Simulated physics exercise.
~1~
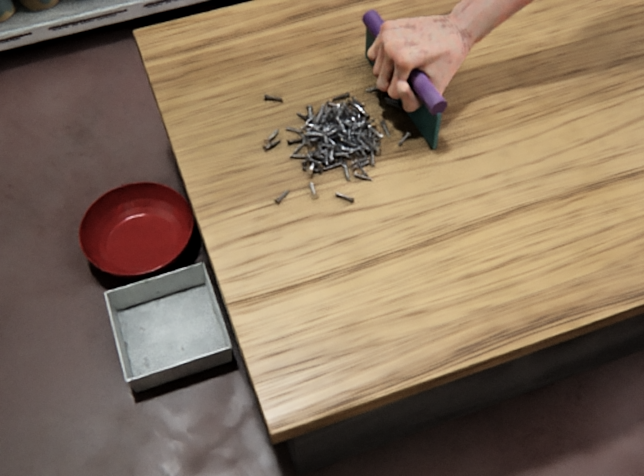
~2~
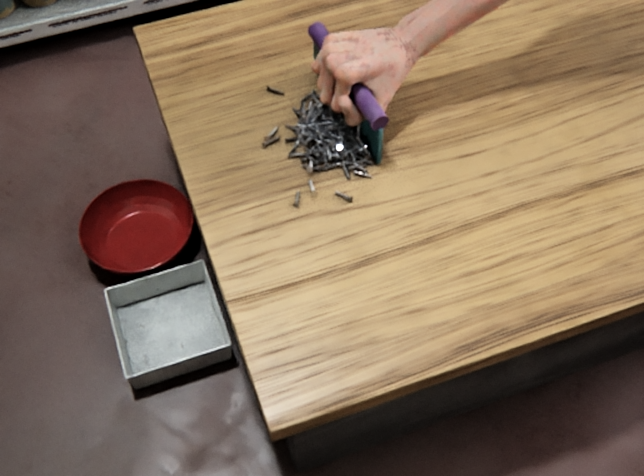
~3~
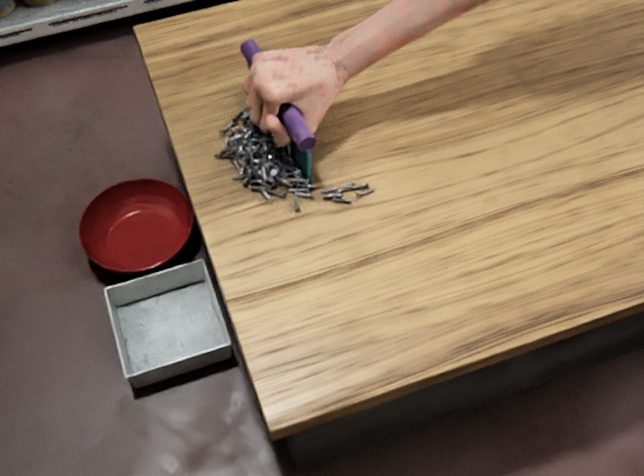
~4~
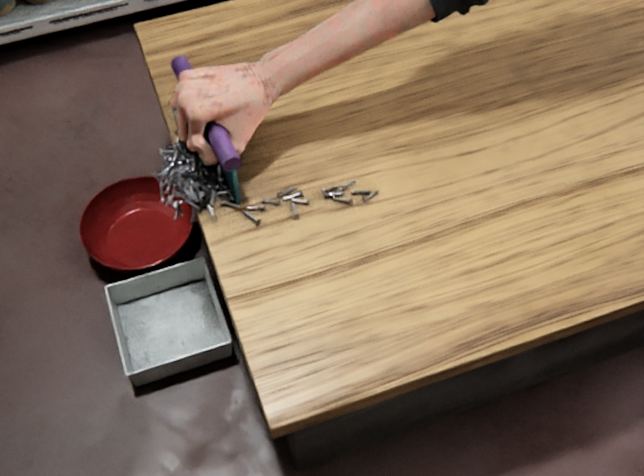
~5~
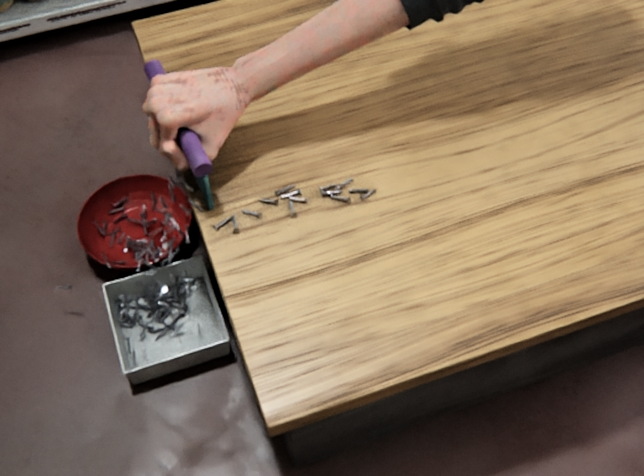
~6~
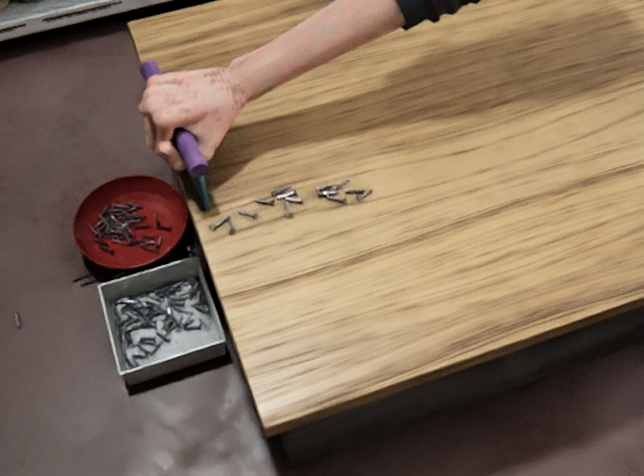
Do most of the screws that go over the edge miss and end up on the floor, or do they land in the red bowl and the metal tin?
Most of them land in the containers, with a good share in the red bowl and an even larger one in the metal tin. Only a small part misses both.
On a wooden tabletop, a hand grips a purple-handled scraper beside a loose heap of steel screws, with a red bowl and a pale metal tin sitting below the left edge. The hand pushes the blade leftward into the heap and sweeps it across the wood. Some screws slip past the near end of the blade and trail behind it. At the edge the bunched screws spill over, dropping into both the bowl and the tin, and the scraper stops there. Finally, both containers hold plenty of screws, a few lie on the floor, and a short trail remains on the table.
